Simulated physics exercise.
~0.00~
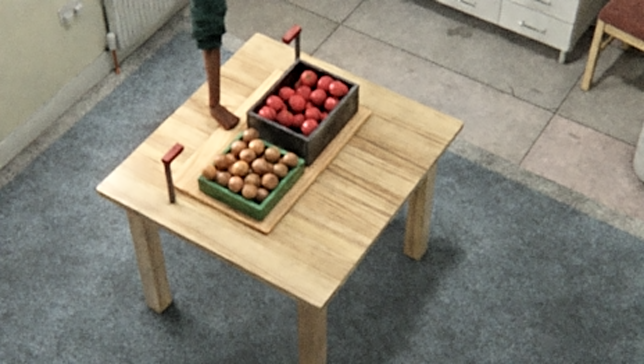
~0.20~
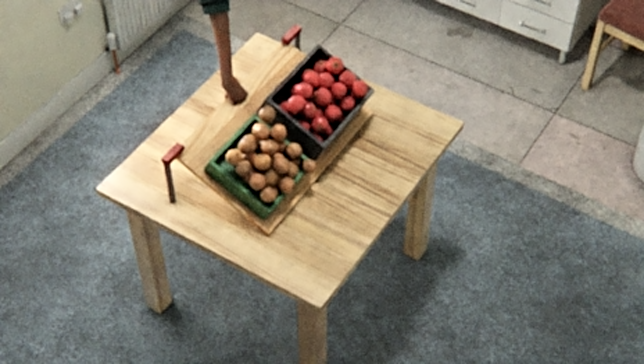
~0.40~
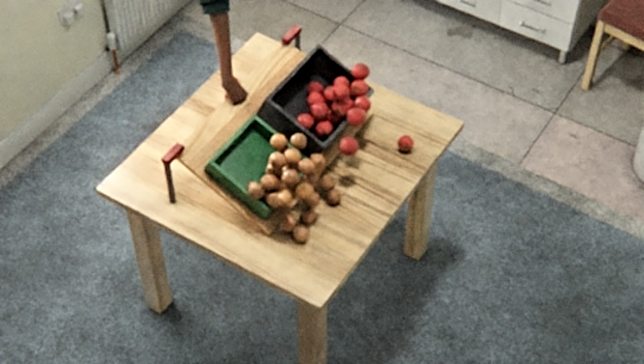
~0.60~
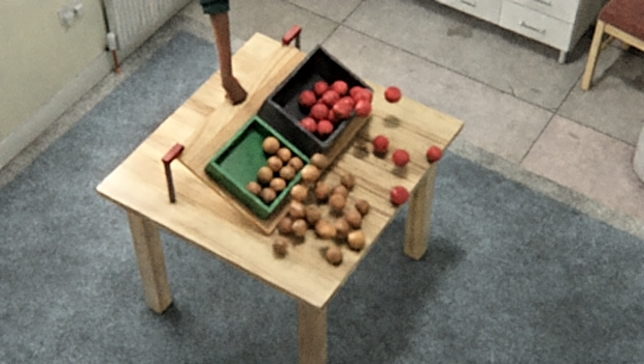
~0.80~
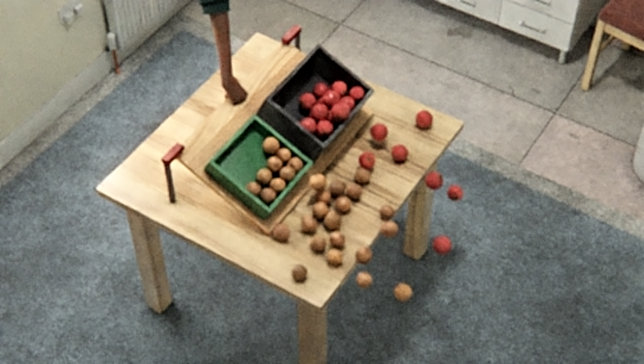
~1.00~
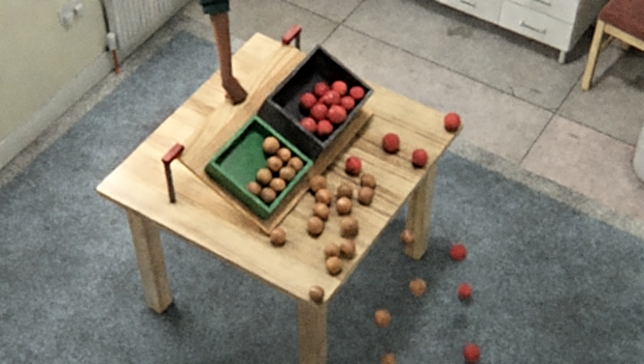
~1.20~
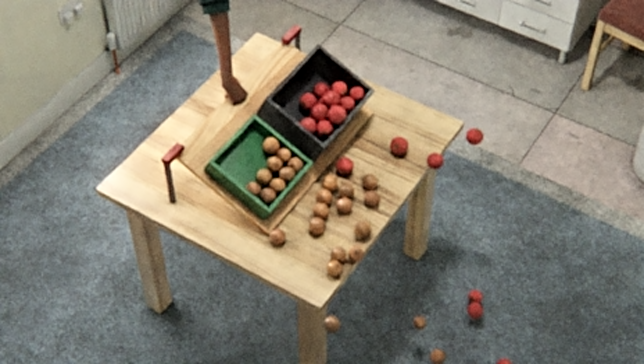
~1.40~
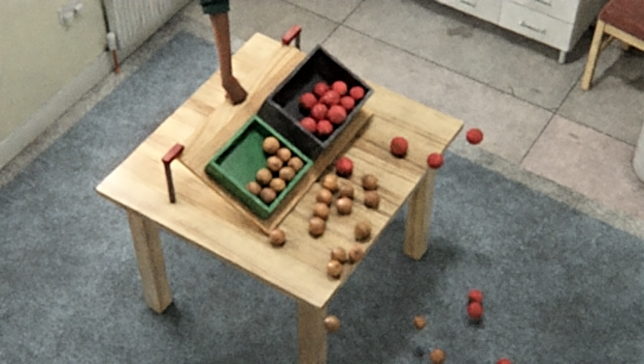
The footage shows a hand tipping up one side of a board holding a black basket of tomatoes and a green basket of onions on a wooden table; pieces tumble out and roll, some dropping off the edge, while others stay on the tabletop and in both tilted baskets.
